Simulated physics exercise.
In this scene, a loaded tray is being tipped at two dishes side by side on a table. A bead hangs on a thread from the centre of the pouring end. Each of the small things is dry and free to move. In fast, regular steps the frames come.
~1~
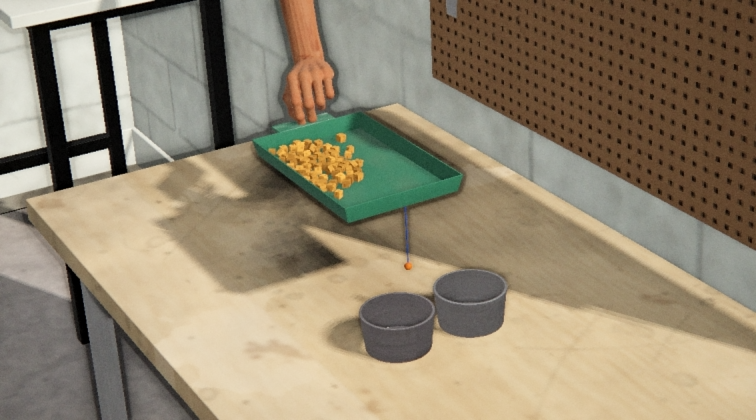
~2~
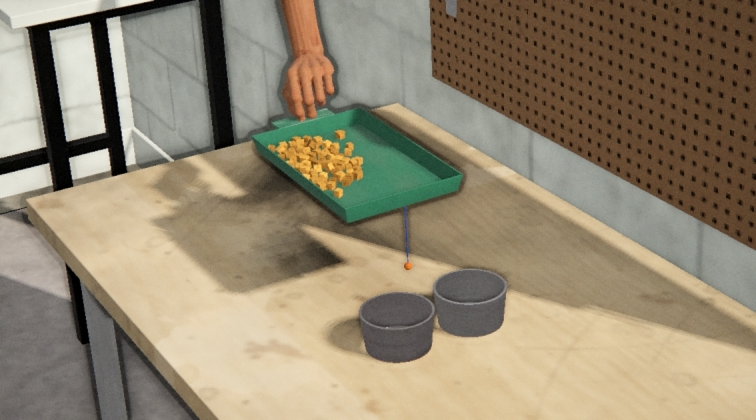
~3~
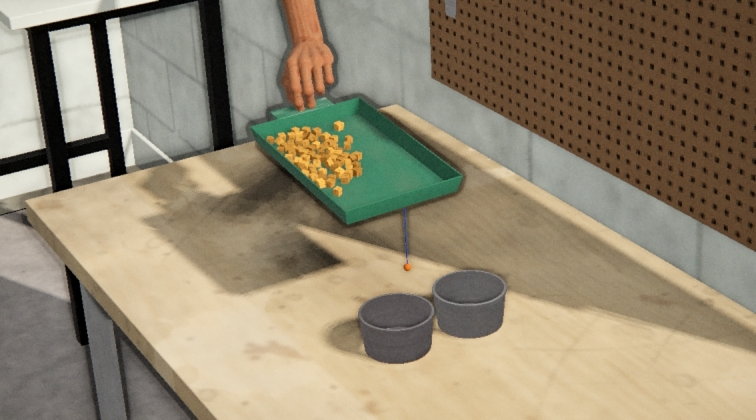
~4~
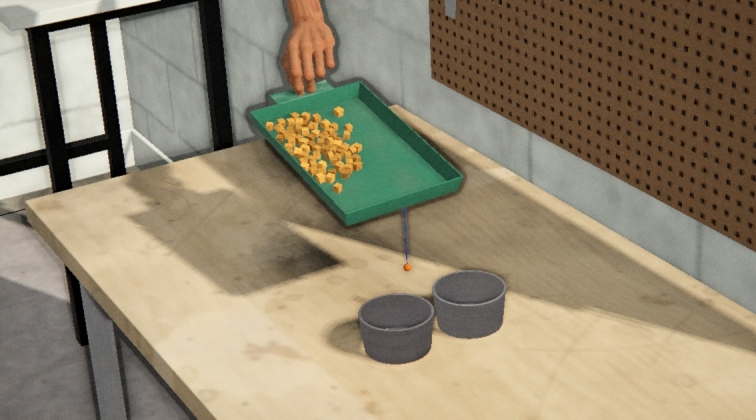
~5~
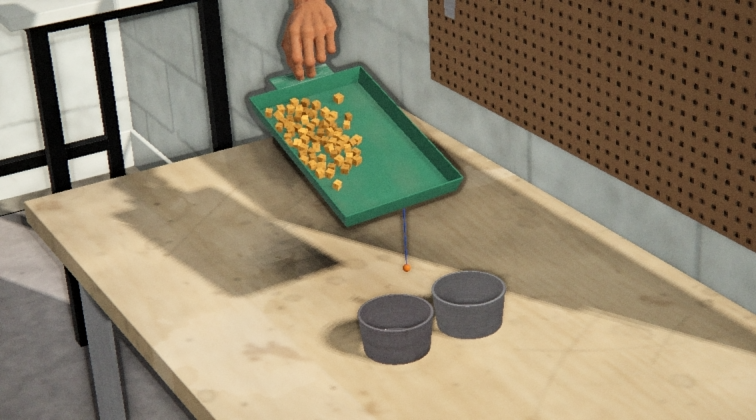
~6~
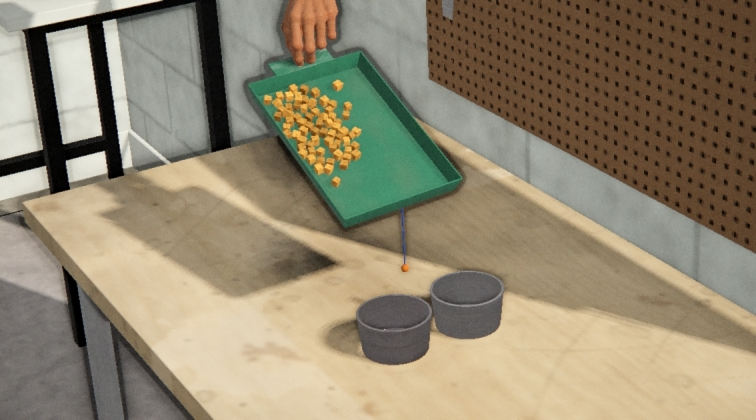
A hand at the top lifts the far end of a green tray, steepening it steadily while its near end stays low and dips slightly toward the left corner, and the orange-yellow cubes inside spread slightly. An orange bead hangs on a thread beneath that end, behind two dark grey dishes side by side. The pale wooden table, beside a brown pegboard, is seen from above by a nearly still camera.
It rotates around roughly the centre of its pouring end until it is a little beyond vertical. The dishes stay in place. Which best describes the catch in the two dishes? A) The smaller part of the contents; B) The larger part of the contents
Answer: B.
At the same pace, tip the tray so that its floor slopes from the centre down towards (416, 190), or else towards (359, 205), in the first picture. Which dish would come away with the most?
Taking them in order: Right side, followed by left side.
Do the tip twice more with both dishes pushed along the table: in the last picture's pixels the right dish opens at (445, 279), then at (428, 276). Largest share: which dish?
It comes out as the dish further left in the first try and the dish further left in the second.
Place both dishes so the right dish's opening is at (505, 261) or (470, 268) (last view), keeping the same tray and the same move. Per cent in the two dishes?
In order: 20 percent and 30 percent.
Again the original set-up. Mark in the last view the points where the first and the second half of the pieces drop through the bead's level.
For the early half I get (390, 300), and for the late half (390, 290).
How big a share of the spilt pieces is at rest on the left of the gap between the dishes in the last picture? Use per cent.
Some 70 %.
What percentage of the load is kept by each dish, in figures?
Per cent held at the end: Left dish 60, right dish 10.
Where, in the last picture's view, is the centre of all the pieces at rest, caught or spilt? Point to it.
About (395, 339).
Soon, tray tipped steeply; nearly all on the tray; a small part in the air.
A while on, tray tipped past a quarter turn; about a third on the tray; about a third in the left dish; a small part in the right dish; a small part outside both; a stray few in the air.
Towards the end, tray tipped past a quarter turn; about two thirds in the left dish; a small part in the right dish; about a quarter outside both.
Finally, tray tipped past a quarter turn; about two thirds in the left dish; a small part in the right dish; about a quarter outside both.
